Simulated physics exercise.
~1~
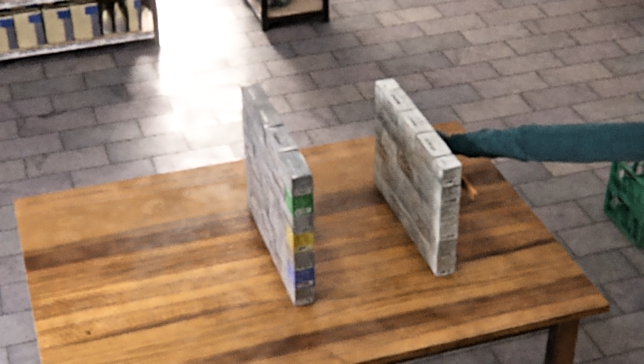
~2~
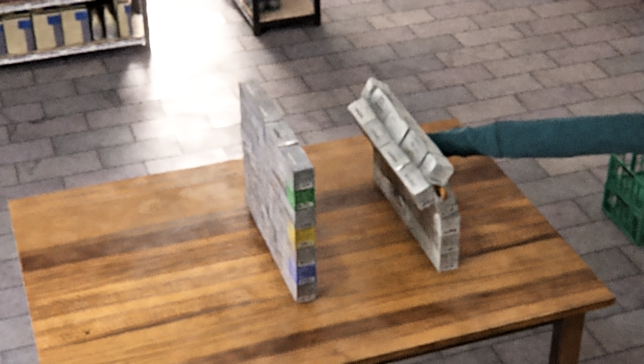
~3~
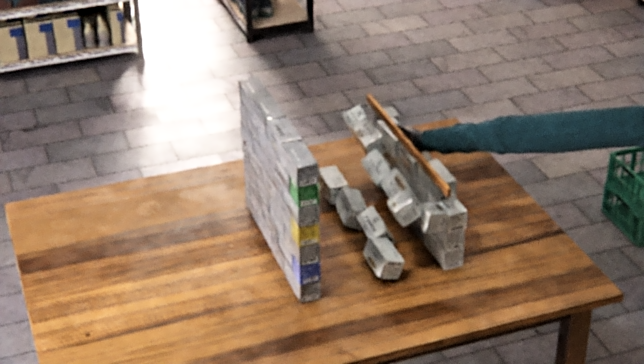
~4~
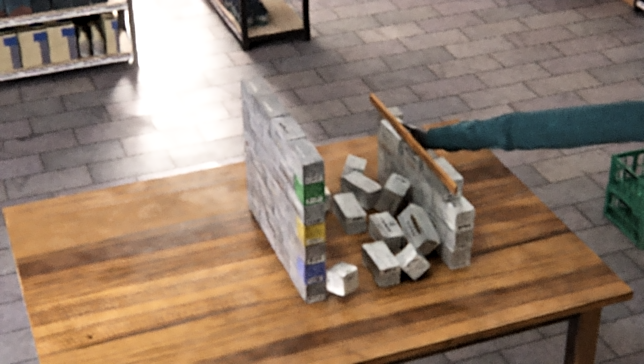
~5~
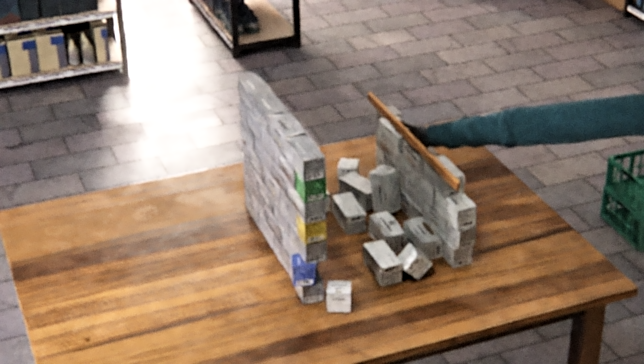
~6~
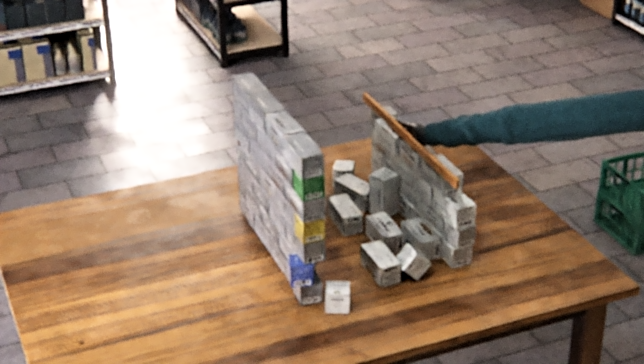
A hand pushed a wooden strip against one of two block walls on a table, and its upper part tipped over and tumbled into the gap, nudging the blue block on the other wall, which stayed standing with green and yellow unmoved.
